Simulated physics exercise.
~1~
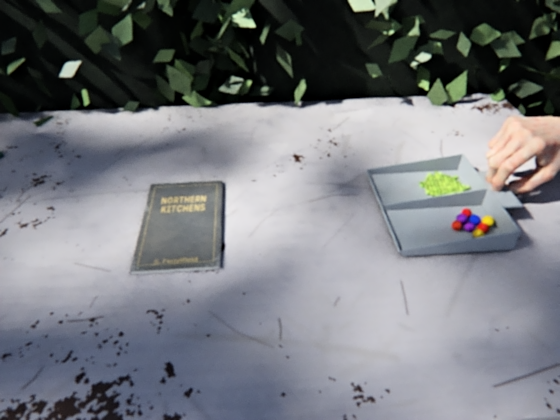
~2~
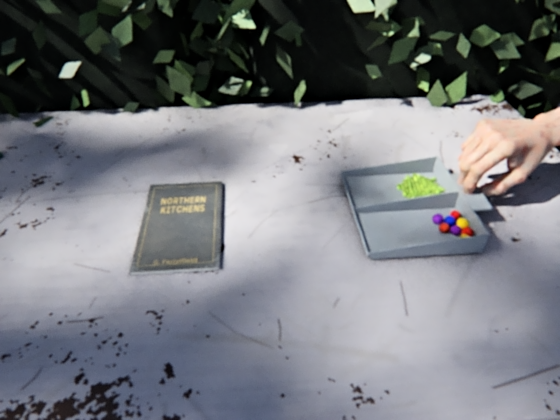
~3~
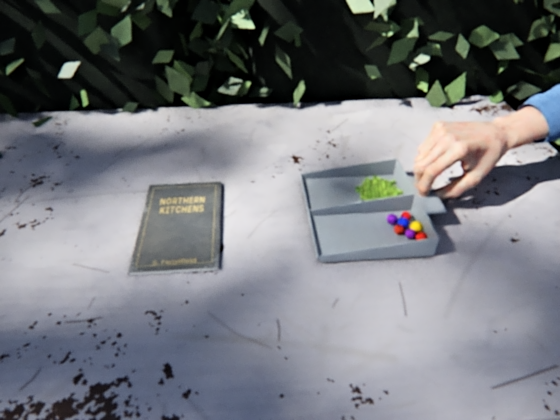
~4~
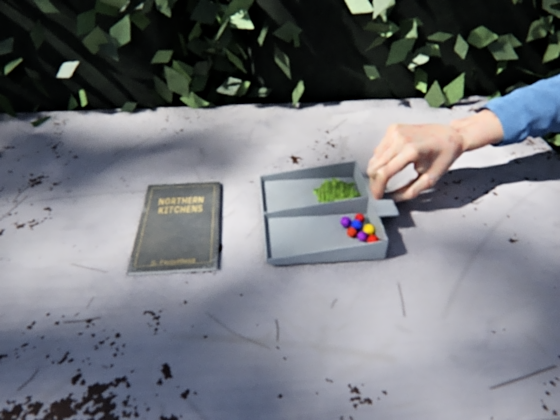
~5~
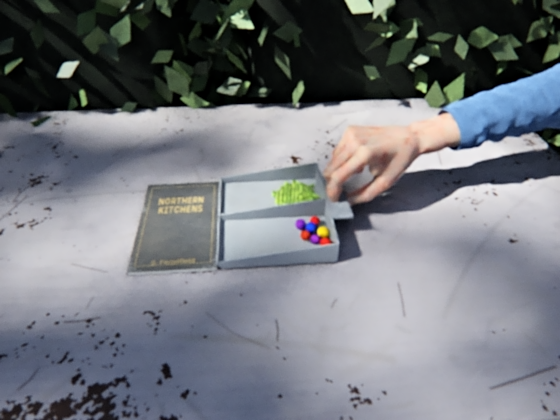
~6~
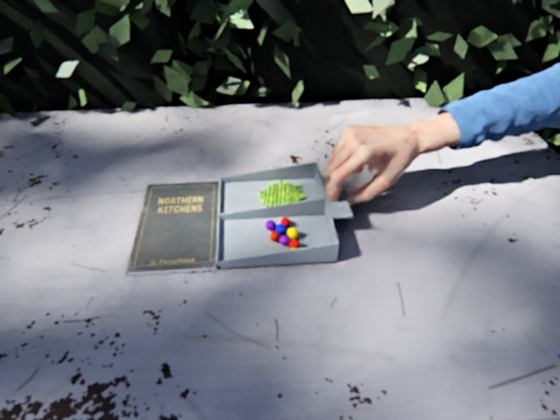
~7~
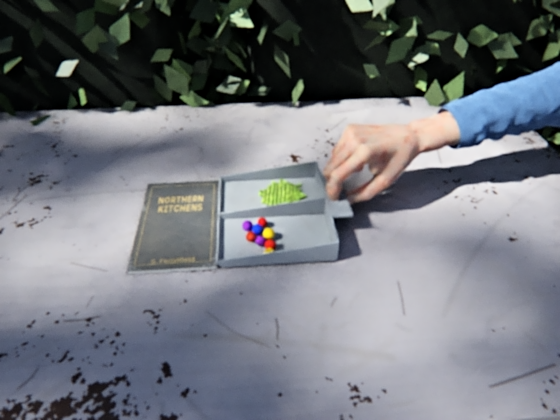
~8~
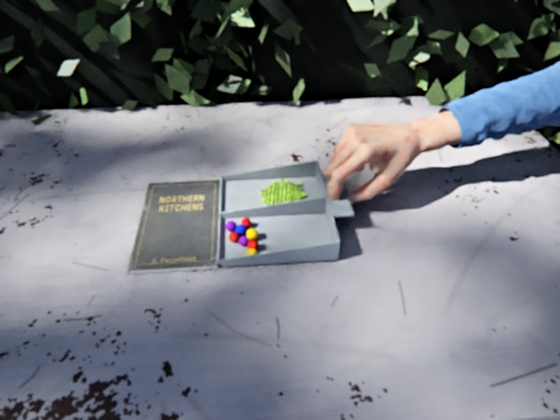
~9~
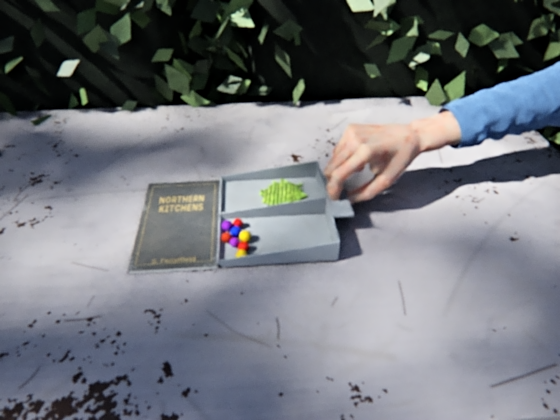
We see a hand slide a divided gray tray leftward across a table until it stops against a thin dark book. The colorful balls roll on toward the book end and the green pieces shift slightly the same way, both groups staying inside their compartments.
